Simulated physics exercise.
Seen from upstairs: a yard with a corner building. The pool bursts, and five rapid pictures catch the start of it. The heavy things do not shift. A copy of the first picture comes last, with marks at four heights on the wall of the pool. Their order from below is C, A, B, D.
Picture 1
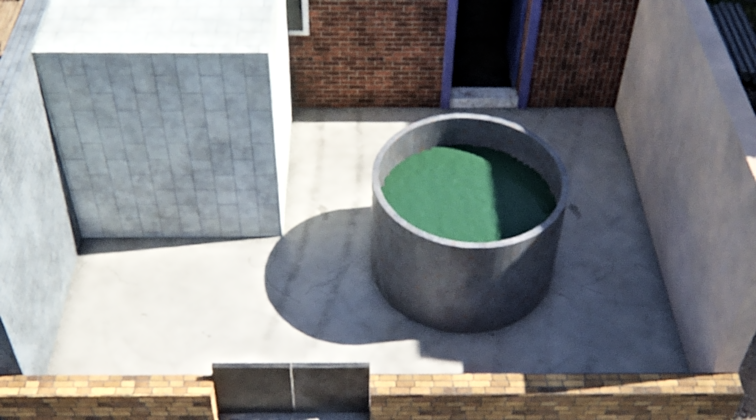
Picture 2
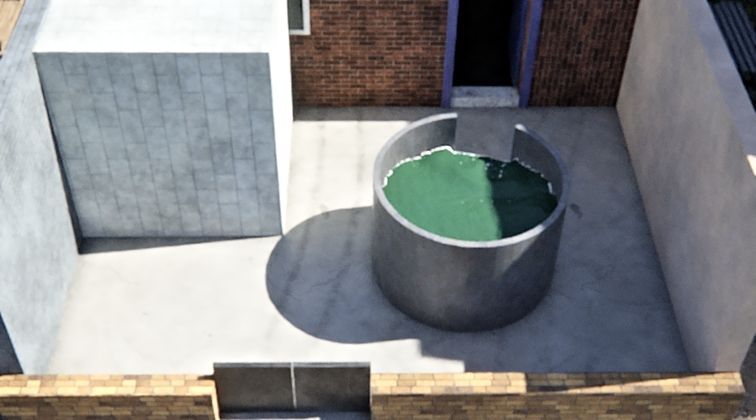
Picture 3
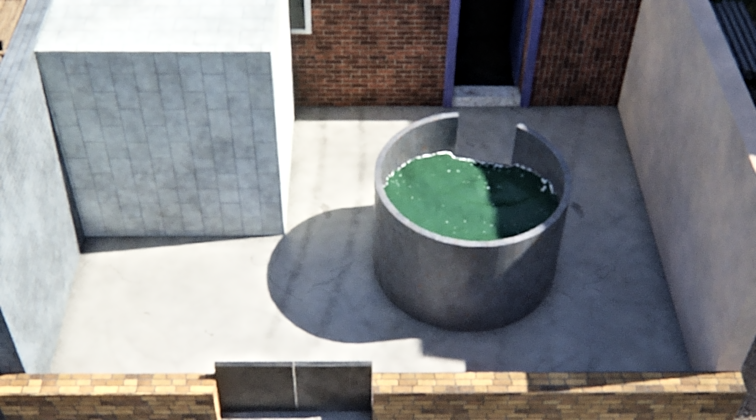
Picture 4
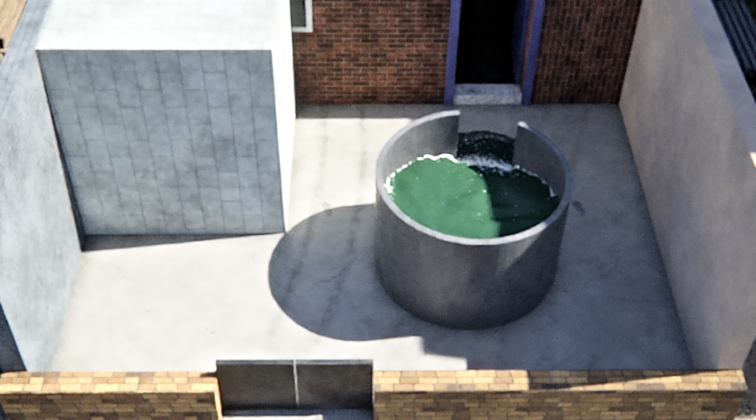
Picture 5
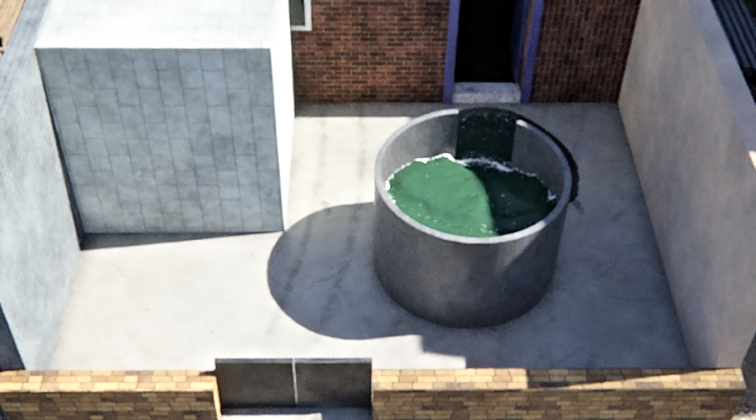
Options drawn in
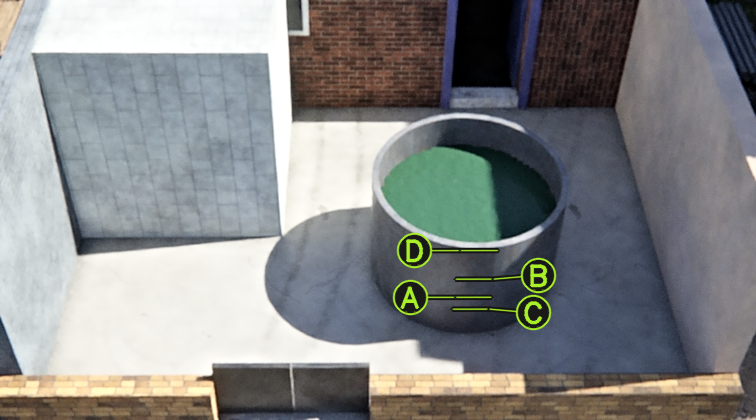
At the start, green water lies still in a round grey pool in a walled yard, near a blue doorway. A section of the pool's far wall then drops out of line, leaving a gap, and the water churns white along its far edge as a dark wet patch appears behind the rim.
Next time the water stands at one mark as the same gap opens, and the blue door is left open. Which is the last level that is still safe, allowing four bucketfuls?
The limit is C.
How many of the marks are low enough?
One of them.
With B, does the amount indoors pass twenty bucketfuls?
Yes, clearly.
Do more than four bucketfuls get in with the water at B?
Yes, that goes wrong.
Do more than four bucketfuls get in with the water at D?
Yes.
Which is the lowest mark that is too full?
That would be A.
In lime, A at (472, 297); B at (474, 279); C at (471, 309); D at (478, 250); from the bottom up C, A, B, D.
If A is chosen, about 10 bucketfuls get in.
If B is chosen, dozens of bucketfuls pour in.
If C is chosen, a bucket or two gets in.
If D is chosen, dozens of bucketfuls pour in.
